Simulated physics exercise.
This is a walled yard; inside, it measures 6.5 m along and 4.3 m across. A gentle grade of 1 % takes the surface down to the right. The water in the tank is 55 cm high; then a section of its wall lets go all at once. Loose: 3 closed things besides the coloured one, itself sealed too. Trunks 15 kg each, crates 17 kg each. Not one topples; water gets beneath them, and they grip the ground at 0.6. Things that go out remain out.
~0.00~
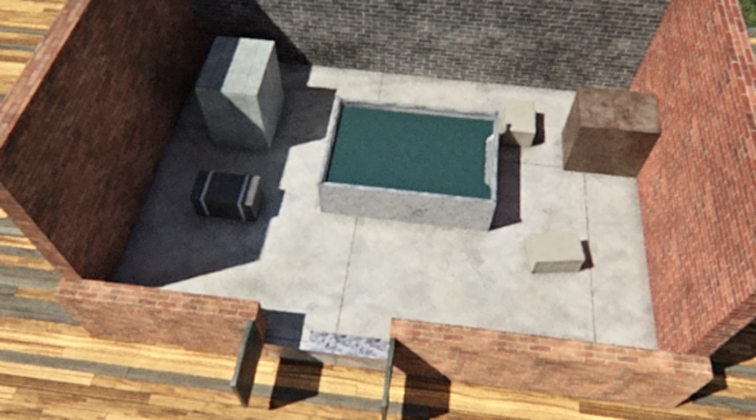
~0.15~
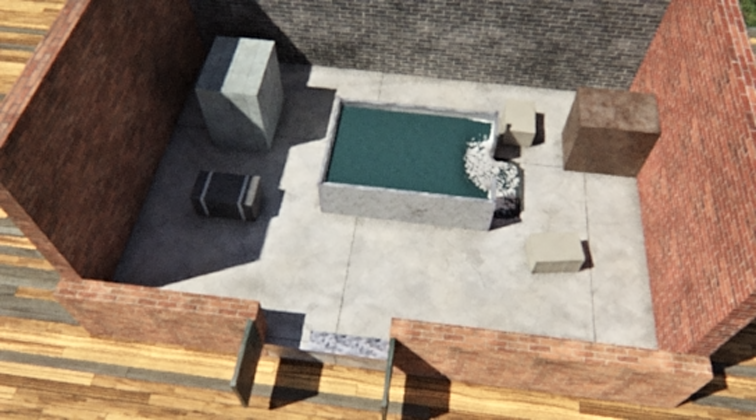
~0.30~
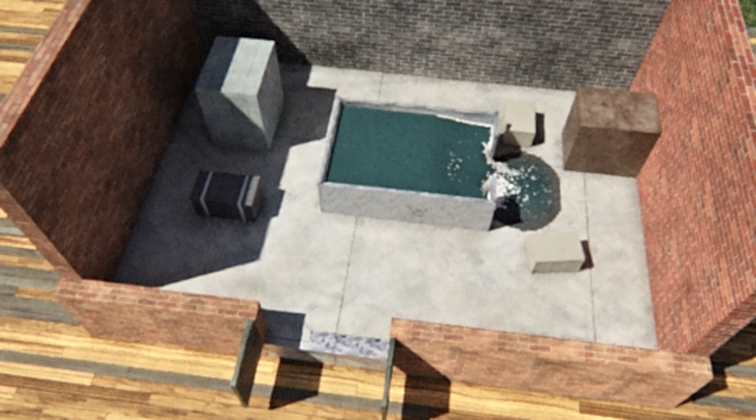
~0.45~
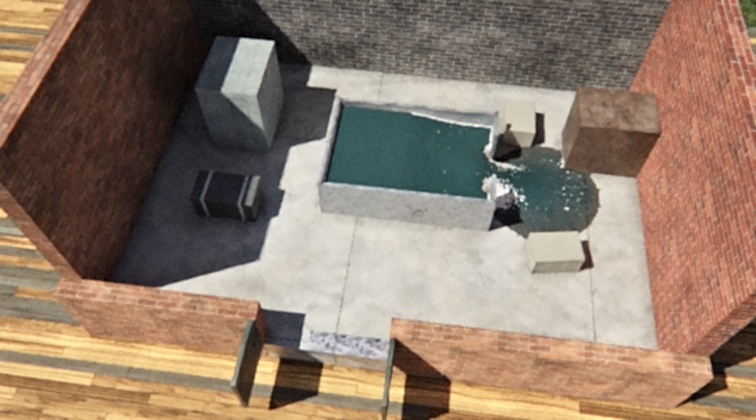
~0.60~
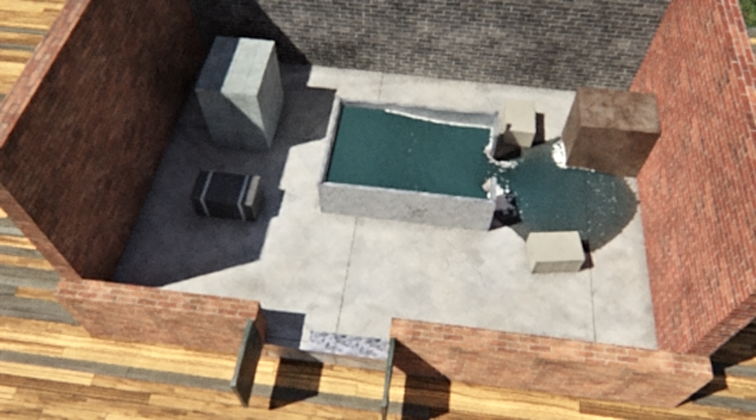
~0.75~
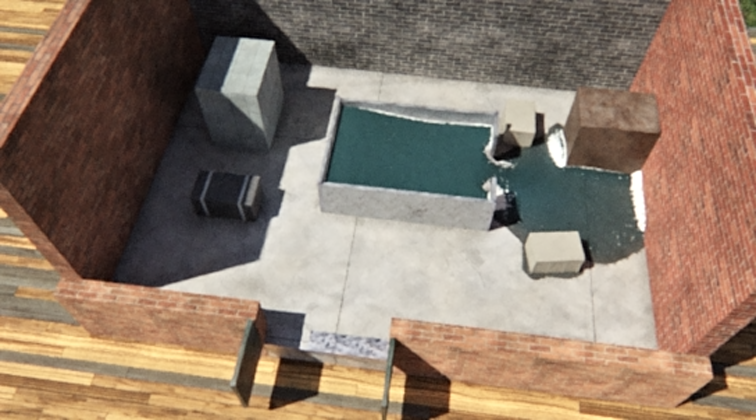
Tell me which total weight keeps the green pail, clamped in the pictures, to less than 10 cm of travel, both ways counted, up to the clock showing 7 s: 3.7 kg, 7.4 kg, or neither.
The lighter 3.7 kg does.
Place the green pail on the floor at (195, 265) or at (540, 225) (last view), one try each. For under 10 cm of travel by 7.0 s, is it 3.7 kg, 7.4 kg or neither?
Heavy one only, then no option.
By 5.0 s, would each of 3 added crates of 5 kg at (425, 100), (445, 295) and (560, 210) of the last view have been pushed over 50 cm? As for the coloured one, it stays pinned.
Results, in sequence: Not exceeded / exceeded / exceeded.
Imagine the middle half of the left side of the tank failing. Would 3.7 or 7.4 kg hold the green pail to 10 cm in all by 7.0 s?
Under that change, both options fail.
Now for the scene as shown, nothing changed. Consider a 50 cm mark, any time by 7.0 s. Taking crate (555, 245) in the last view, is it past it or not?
That one goes beyond the limit.
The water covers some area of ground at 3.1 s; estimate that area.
Some 13 m2 of it.
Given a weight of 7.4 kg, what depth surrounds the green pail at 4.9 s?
0 cm, roughly.
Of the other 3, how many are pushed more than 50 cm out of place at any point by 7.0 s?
Total: 1.
After 1.4 s the green pail would be 0 cm from its start with 3.7 kg and 0 cm from its start with 7.4 kg; 0 cm of water round it then.
After 3.1 s the green pail would be 0 cm from its start with 3.7 kg and 0 cm from its start with 7.4 kg; 0 cm of water round it then.
After 4.9 s the green pail would be 0 cm from its start with 3.7 kg and 0 cm from its start with 7.4 kg; 0 cm of water round it then.
After 7.0 s the green pail would be 0 cm from its start with 3.7 kg and 0 cm from its start with 7.4 kg; 1 cm of water round it then.
